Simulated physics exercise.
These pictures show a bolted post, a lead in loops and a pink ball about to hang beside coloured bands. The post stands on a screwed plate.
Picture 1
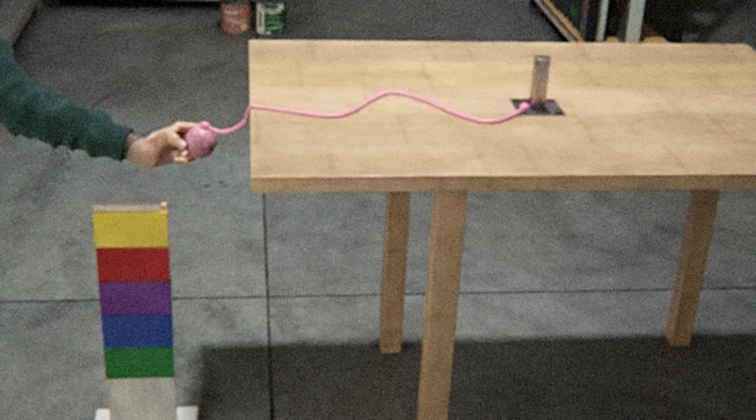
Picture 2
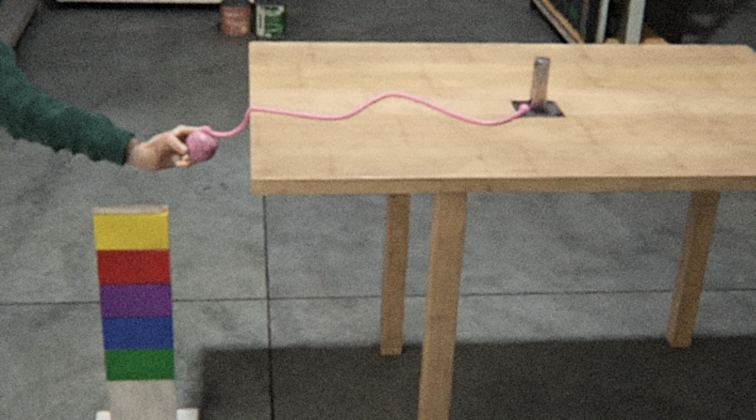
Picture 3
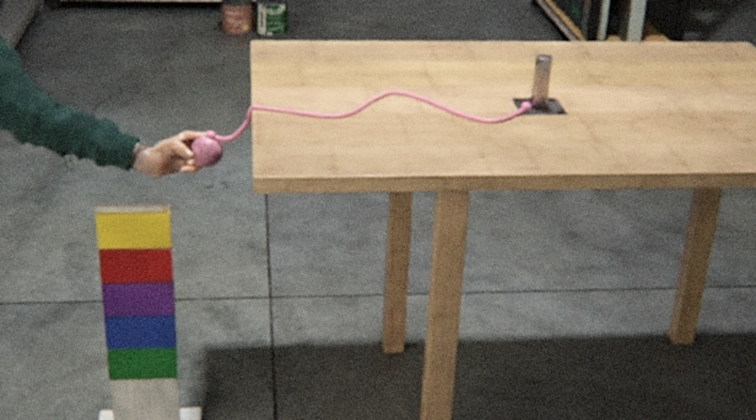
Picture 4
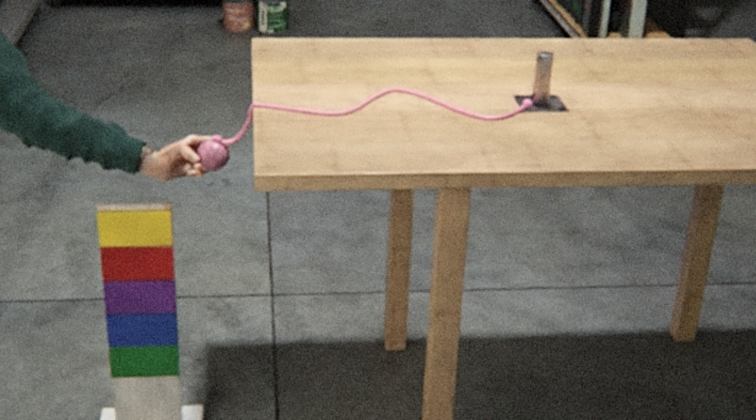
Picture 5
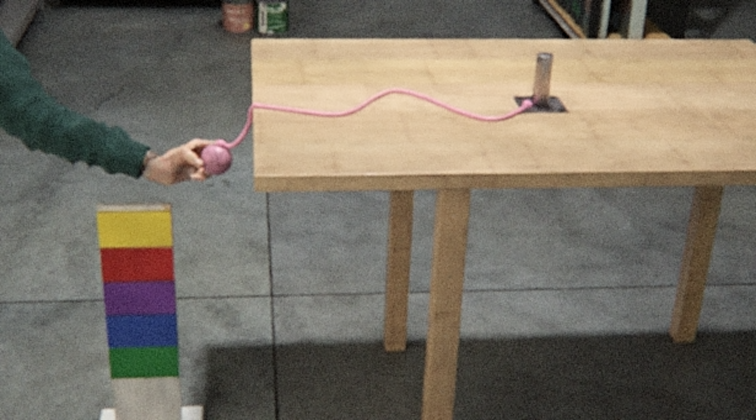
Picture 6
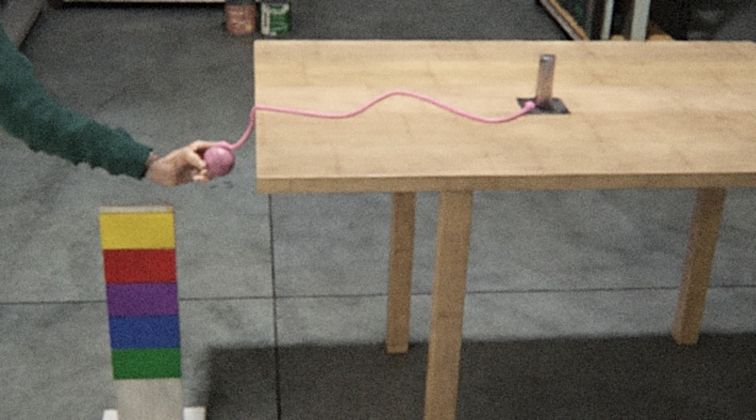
The footage shows a hand in a green sleeve holding a pink ball above a colour-banded board, its slack pink lead running across a wooden table to a short post, as the hand lowers the ball slightly and edges right.
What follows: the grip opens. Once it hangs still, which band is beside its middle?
The red one.
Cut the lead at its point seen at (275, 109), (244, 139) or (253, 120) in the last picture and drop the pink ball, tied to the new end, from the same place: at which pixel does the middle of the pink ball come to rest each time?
Try by try, around (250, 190), (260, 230) and (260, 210).
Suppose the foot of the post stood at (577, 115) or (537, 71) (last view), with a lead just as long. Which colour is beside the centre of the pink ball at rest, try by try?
In that order: Yellow; yellow.
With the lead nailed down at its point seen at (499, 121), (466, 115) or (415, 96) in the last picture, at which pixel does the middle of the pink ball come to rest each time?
Near (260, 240), (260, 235) and (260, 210).
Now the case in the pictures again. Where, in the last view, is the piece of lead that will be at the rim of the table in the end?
It lies at about (337, 116).
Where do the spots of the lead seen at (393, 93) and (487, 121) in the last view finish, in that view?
The first at (344, 105), the second at (461, 105).
A little later, ball near (270, 256); level with red.
Next, ball near (238, 258); level with red.
When it is over, ball near (252, 258); level with red. The lead holds its middle at red.
